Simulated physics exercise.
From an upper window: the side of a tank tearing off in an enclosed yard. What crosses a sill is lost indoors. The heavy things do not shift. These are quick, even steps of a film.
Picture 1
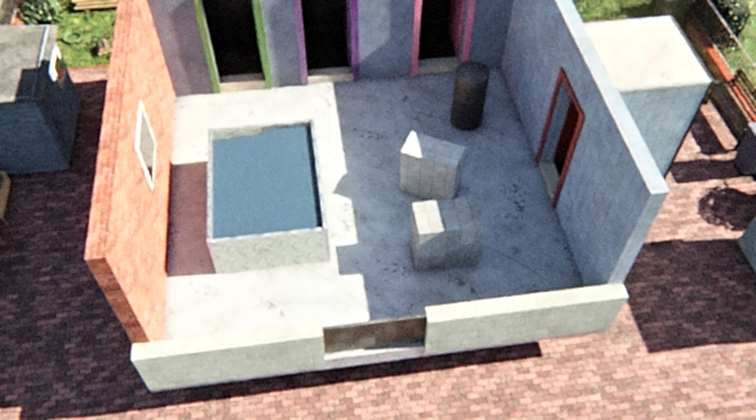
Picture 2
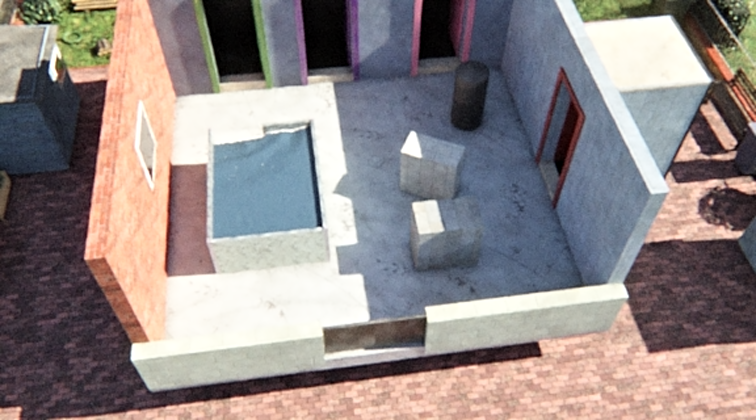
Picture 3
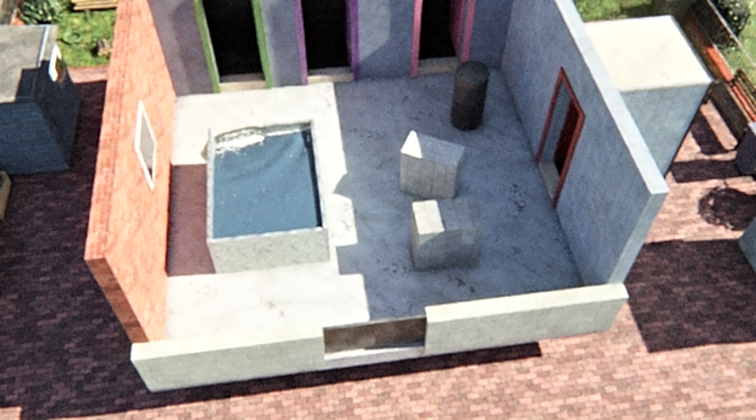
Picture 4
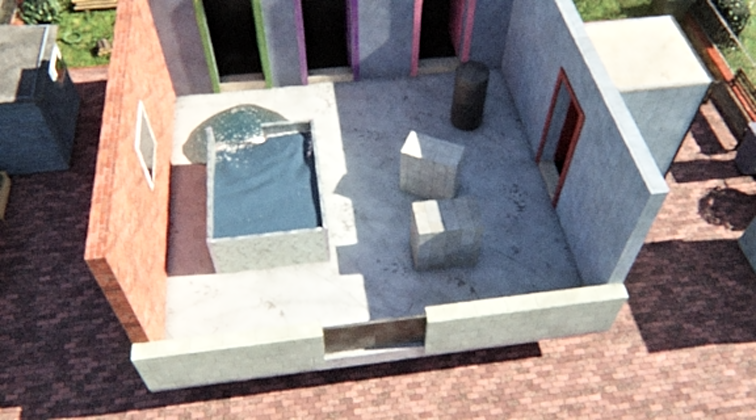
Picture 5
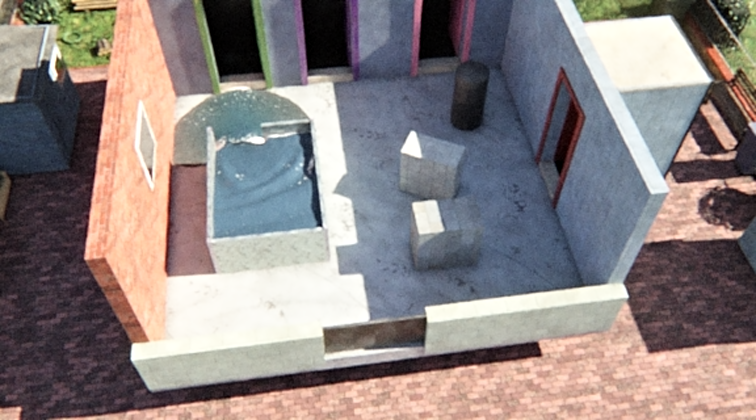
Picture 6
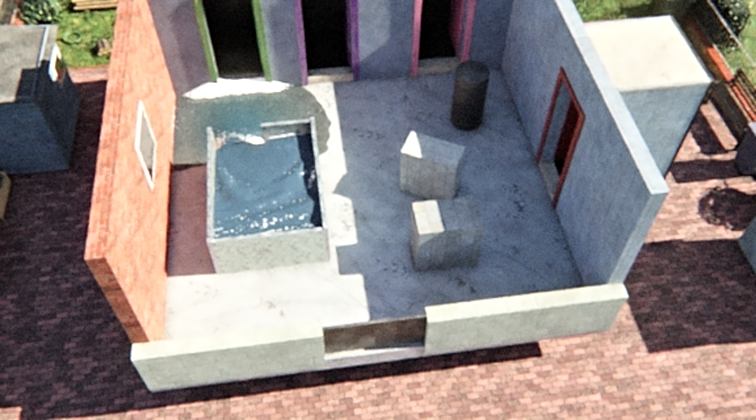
The video shows a walled yard from above, where still water in an open rectangular tank begins to ripple and drop, then pours out on the far side, fanning across the pale floor toward the colourfully framed doorways.
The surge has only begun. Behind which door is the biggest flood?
It is the green one.
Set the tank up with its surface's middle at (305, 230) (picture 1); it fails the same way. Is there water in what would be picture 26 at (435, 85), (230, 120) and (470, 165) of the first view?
In turn: Wet, awash, not flooded.
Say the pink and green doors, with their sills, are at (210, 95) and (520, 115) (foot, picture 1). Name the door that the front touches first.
That is the door marked pink.
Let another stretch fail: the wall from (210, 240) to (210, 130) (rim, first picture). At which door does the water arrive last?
I say the door marked red.
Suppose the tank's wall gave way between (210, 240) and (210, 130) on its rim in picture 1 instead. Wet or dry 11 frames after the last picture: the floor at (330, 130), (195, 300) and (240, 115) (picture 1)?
In that order: Not flooded, wet, covered.
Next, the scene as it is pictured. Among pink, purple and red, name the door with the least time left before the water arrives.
First comes the one in purple.
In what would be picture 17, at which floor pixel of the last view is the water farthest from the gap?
Close to (466, 75).
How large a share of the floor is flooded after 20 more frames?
Some 50 per cent.
A moment on, water covers 15 % of the floor; red door not reached, pink door not reached, purple door wet at the sill, nothing in, green door some in.
Next, water covers 25 % of the floor; red door not reached, pink door wet at the sill, nothing in, purple door wet at the sill, nothing in, green door a lot in.
Then, water covers 50 % of the floor; red door not reached, pink door wet at the sill, nothing in, purple door wet at the sill, nothing in, green door a lot in.
Later, water covers 80 % of the floor; red door wet at the sill, nothing in, pink door wet at the sill, nothing in, purple door wet at the sill, nothing in, green door a lot in.
In the end, water covers 95 % of the floor; red door a trickle in, pink door wet at the sill, nothing in, purple door wet at the sill, nothing in, green door a lot in; the green door has let in the most.
